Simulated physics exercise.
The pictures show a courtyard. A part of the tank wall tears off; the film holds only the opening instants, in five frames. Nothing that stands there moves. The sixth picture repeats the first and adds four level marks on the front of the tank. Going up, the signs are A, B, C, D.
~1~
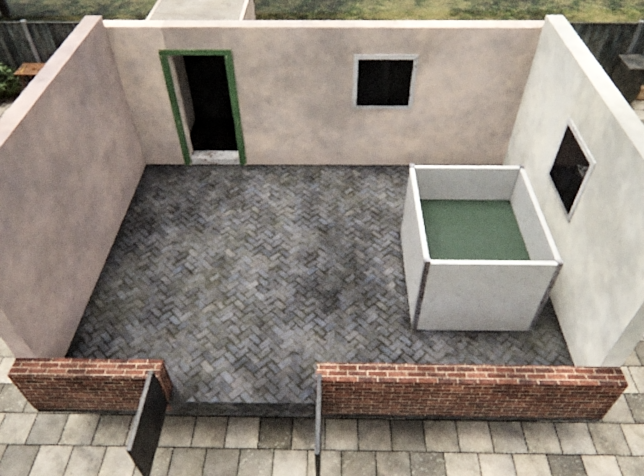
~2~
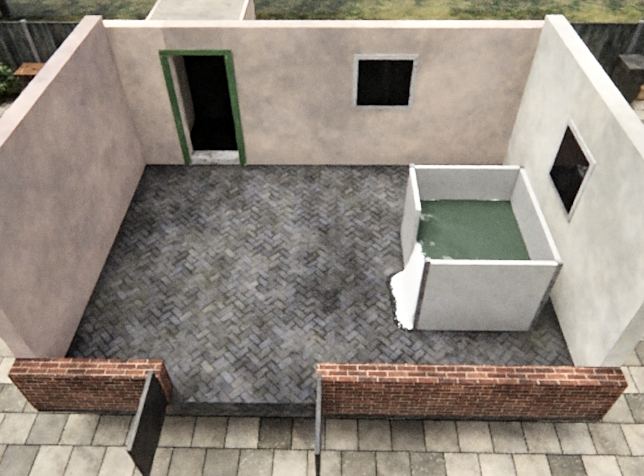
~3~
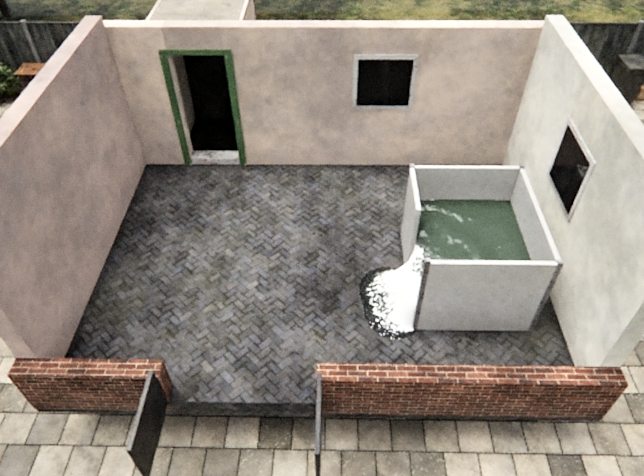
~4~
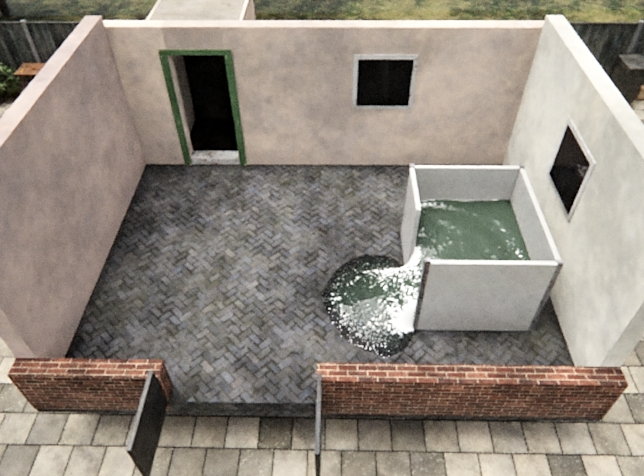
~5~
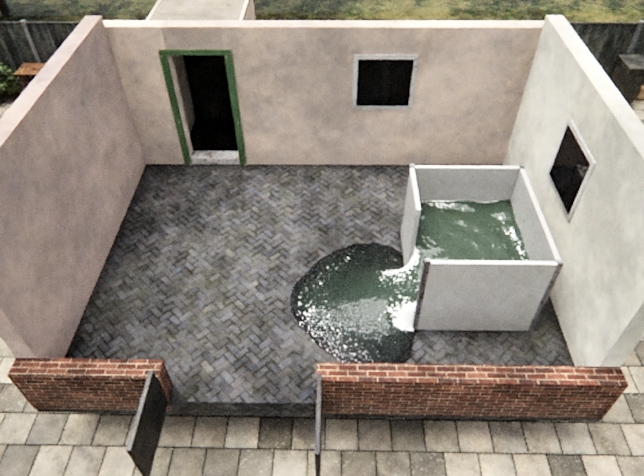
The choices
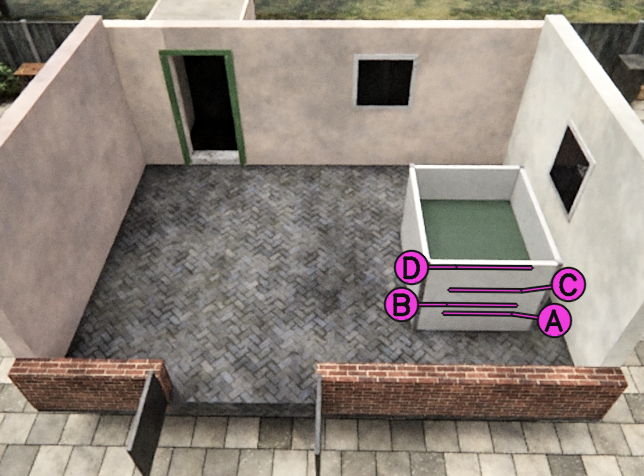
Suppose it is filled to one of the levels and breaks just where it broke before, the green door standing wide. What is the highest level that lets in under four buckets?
C will do.
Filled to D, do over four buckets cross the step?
Yes, that goes wrong.
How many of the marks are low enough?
Three of the four.
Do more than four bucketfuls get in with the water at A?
No.
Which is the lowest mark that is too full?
D.
On the marked copy, A at (478, 313); B at (481, 304); C at (485, 290); D at (493, 267); from the bottom up A, B, C, D.
For mark A, nothing gets over.
For mark B, nothing gets over.
For mark C, a bucket or two gets in.
For mark D, about 10 bucketfuls get in.
